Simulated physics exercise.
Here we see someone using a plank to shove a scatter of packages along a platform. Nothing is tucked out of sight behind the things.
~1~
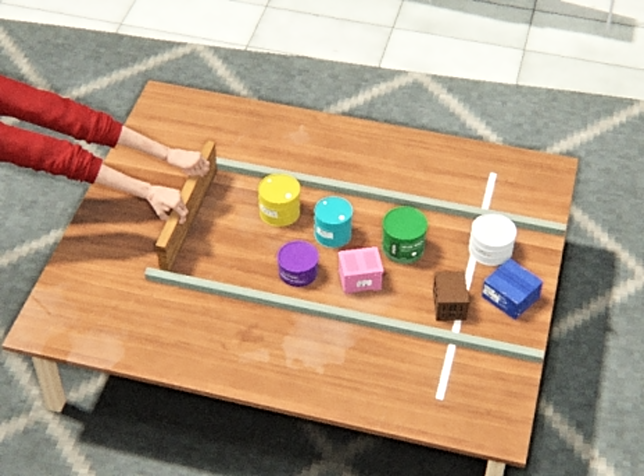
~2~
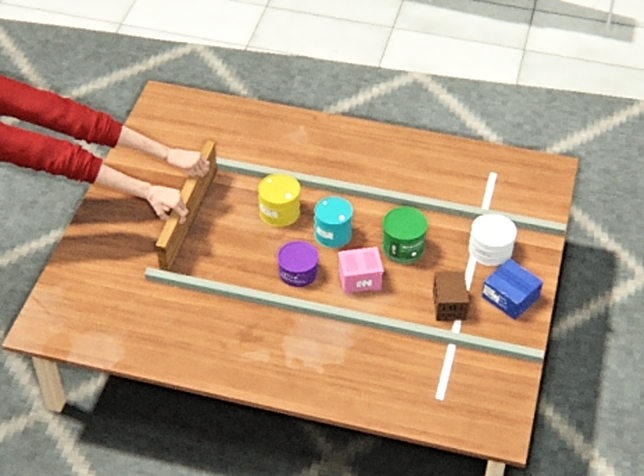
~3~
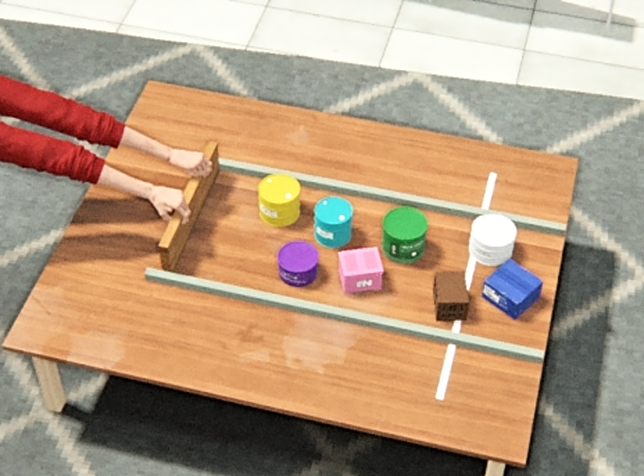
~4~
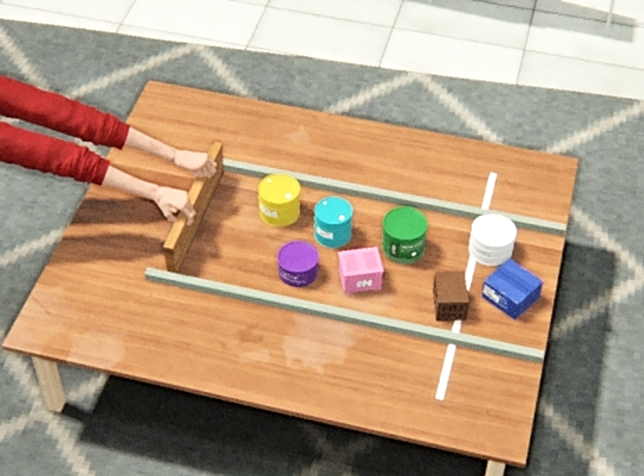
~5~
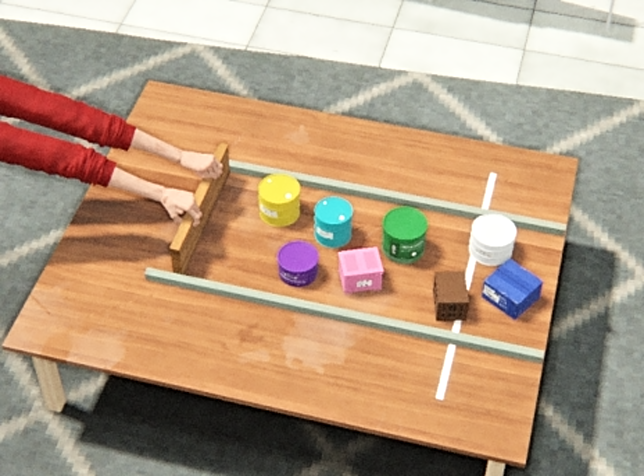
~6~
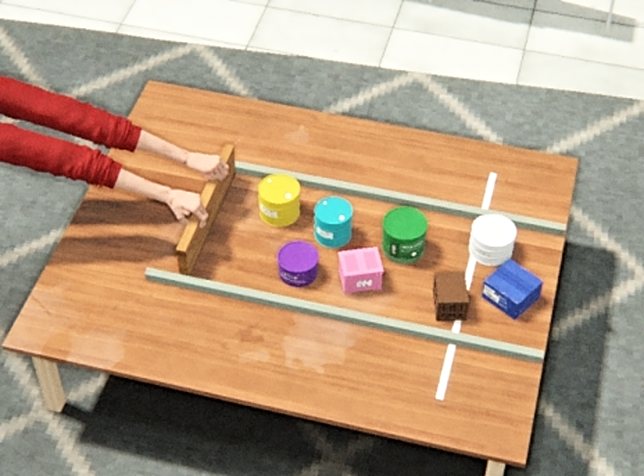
Two red-sleeved arms grip a wooden plank at the left of a brown wooden table, seen from above at a fixed angle, with a patterned grey rug and pale tiles around it. Between two pale green strips sit yellow, turquoise, purple and green tubs, a pink box, and, near a white line at right, a white tub, brown box and blue box. The hands slide the plank slightly rightward, while everything else stays still.
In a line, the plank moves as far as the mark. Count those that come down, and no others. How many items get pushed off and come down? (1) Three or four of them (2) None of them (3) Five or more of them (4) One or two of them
4, one or two of them.
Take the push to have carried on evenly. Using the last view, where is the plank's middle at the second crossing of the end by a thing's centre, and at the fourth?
I'd put the first at about (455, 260) and the next at about (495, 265).
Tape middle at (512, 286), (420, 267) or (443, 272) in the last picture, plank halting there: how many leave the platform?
In order: 5, 0 and 1.
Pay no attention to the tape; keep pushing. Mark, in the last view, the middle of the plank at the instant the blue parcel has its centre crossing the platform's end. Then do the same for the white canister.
I reckon its middle sits around (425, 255) and then around (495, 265).
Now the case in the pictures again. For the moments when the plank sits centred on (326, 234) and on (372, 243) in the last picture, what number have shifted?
Note: First position 5; second position 6.
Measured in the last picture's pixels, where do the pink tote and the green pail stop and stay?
In the last picture the pink tote sits at (523, 307) while the green pail sits at (529, 267).
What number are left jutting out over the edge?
Looks like 0 of them.
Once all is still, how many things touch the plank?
Count: 3.
Soon after, none off yet; blue parcel at rest near (512, 289); white canister at rest near (492, 240); brown crate at rest near (451, 296).
In the end, the number that fall off is one or two; gone, brown crate and blue parcel.
